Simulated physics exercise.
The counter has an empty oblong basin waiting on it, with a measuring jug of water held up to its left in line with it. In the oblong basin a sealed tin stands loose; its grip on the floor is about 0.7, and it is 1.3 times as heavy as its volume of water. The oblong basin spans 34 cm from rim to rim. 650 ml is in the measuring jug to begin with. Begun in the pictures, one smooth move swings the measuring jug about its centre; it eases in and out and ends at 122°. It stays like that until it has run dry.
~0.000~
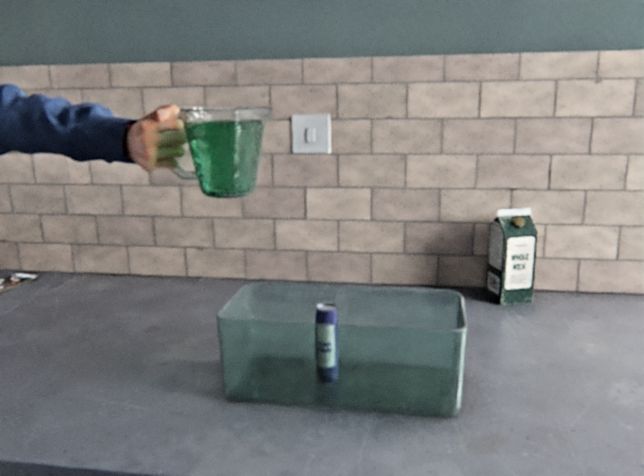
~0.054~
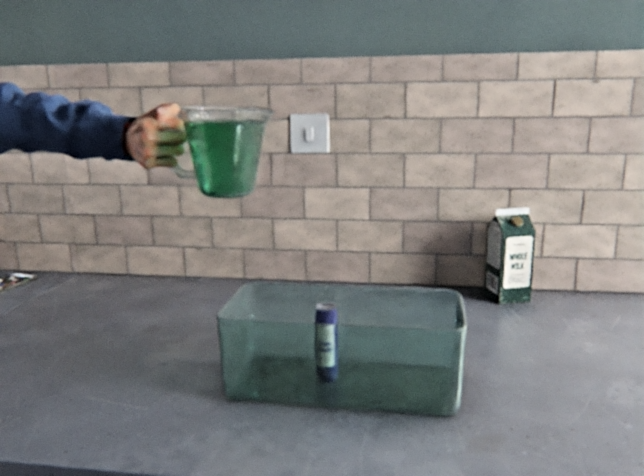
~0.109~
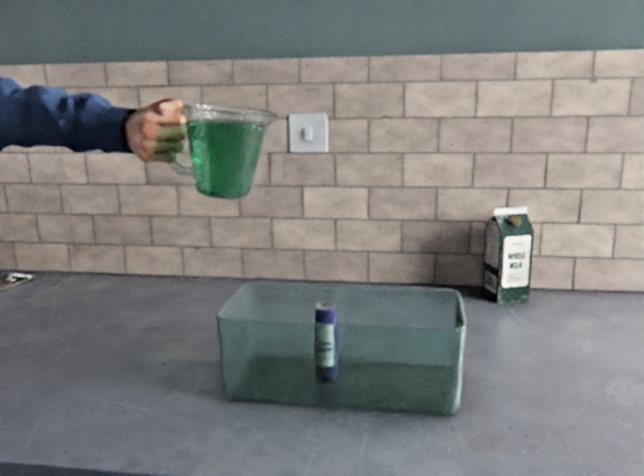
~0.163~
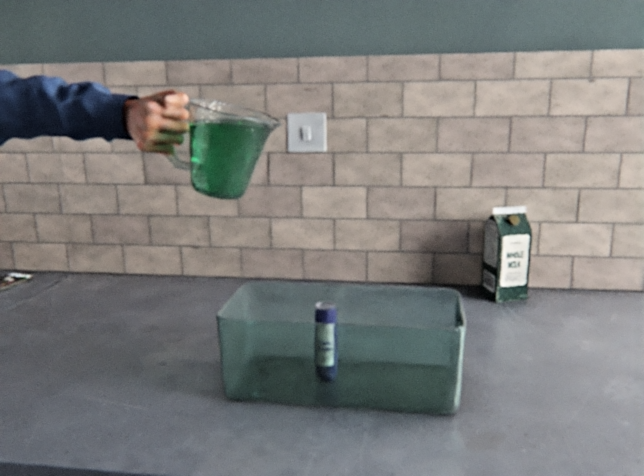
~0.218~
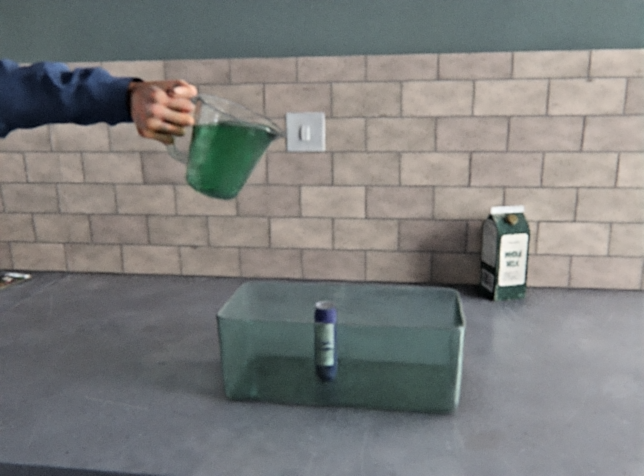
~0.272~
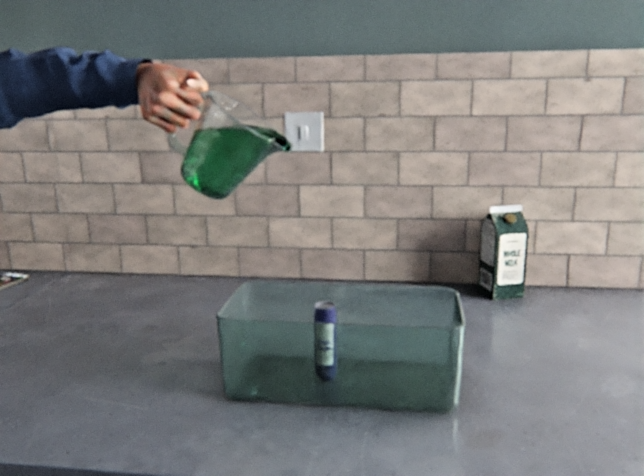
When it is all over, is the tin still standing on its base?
It overturns.
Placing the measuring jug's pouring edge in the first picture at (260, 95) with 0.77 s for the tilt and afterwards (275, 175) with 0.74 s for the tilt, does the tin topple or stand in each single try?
Run one: It tumbles. Run two: It does not tip.
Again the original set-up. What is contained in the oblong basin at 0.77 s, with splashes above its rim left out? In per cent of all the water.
Some 88 percent.
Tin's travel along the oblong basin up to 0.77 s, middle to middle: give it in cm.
Around 1 centimetres.
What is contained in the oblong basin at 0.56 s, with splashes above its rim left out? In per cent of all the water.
Around 22 percent.
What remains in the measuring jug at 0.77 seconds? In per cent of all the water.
I'd estimate some 1 per cent.
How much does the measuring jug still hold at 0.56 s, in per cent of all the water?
Near 34 in a hundred.
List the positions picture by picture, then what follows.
In the first frame, it leans 0°; its right rim is at (274, 109); the water meets the walls at (190, 122) and (264, 122); the oblong basin's rim runs from (232, 300) to (463, 311); the tin's top is at (326, 310).
In the second frame, it leans 2°; its right rim is at (275, 111); the water meets the walls at (190, 121) and (264, 122).
In the third frame, it leans 6°; its right rim is at (277, 116); the water meets the walls at (193, 119) and (266, 124).
In the fourth frame, it leans 14°; its right rim is at (281, 124); the water meets the walls at (195, 120) and (271, 126).
In the fifth frame, it leans 24°; its right rim is at (285, 135); the water meets the walls at (198, 125) and (279, 130).
In the sixth frame, it leans 36°; its right rim is at (287, 149); the water meets the walls at (196, 138) and (280, 140); 2 per cent is over the edge.
By 0.56 s the tilt is 105° and 35 per cent is still to pour; the tin stands where it began.
By 0.77 s the tilt is 122° and 1 per cent is still to pour; the tin stands 1 cm from where it began.
By 1.00 s the tilt is 122° and 0 per cent is still to pour; the tin leans 39°.
By 1.24 s the tilt is 122° and 0 per cent is still to pour; the tin lies on its side.
At rest the tin lies on its side.
